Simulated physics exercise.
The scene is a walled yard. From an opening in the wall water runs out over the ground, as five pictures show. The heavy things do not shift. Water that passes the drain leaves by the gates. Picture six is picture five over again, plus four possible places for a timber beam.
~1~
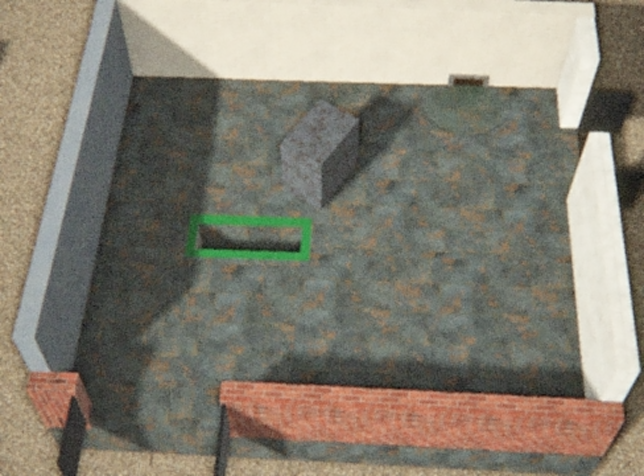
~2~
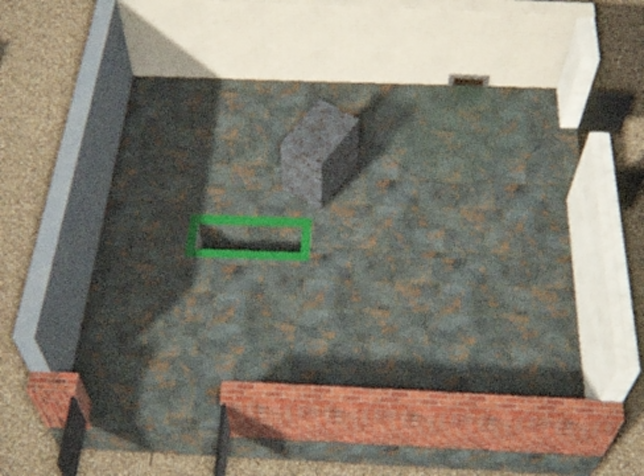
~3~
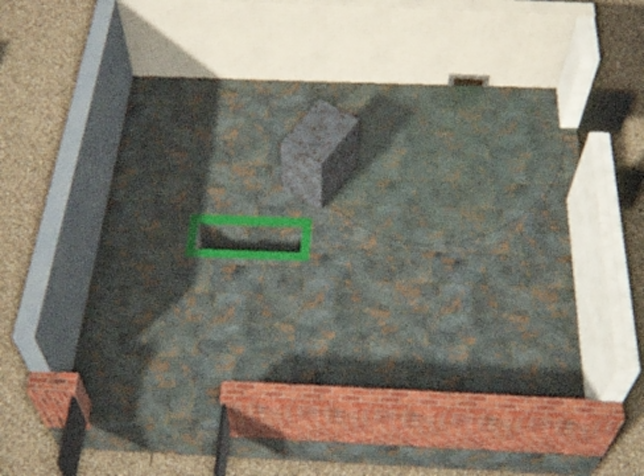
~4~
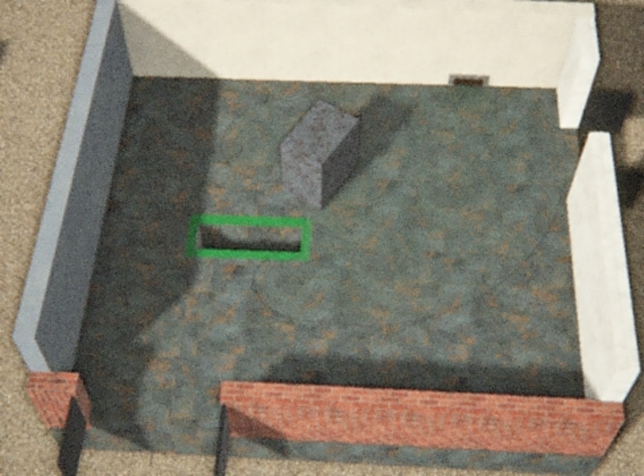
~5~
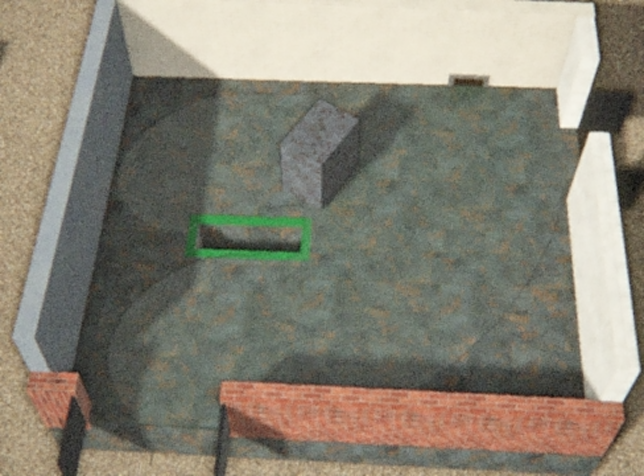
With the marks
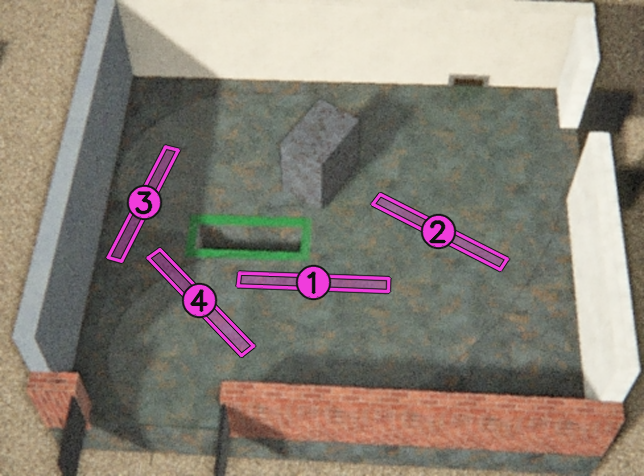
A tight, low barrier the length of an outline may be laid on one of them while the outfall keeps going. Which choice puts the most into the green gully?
1 is best.
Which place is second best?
That would be 4.
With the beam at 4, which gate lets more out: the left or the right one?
The left one.
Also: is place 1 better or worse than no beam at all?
It is better.
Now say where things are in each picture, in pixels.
Outfall at (468, 80); green gully at (249, 237); open gate at (159, 407); open gate at (564, 162); water covers 3 % of the ground and shows as far out as (470, 129); green gully still dry.
Water covers 10 % of the ground and shows as far out as (454, 178); green gully still dry.
Water covers 22 % of the ground and shows as far out as (372, 225); green gully still dry.
Water covers 38 % of the ground and shows as far out as (274, 296); green gully taking water.
Water covers 64 % of the ground and shows as far out as (134, 344); green gully taking water.
On the marked copy, 1 from (238, 279) to (388, 285); 2 from (376, 199) to (503, 264); 3 from (114, 259) to (171, 148); 4 from (154, 253) to (247, 350).
With 1, about 52 % of the stream runs into the green gully, about 48 % out by the gates.
With 2, about 18 % of the stream runs into the green gully, about 82 % out by the gates.
With 3, about 21 % of the stream runs into the green gully, about 79 % out by the gates.
With 4, about 33 % of the stream runs into the green gully, about 67 % out by the gates.
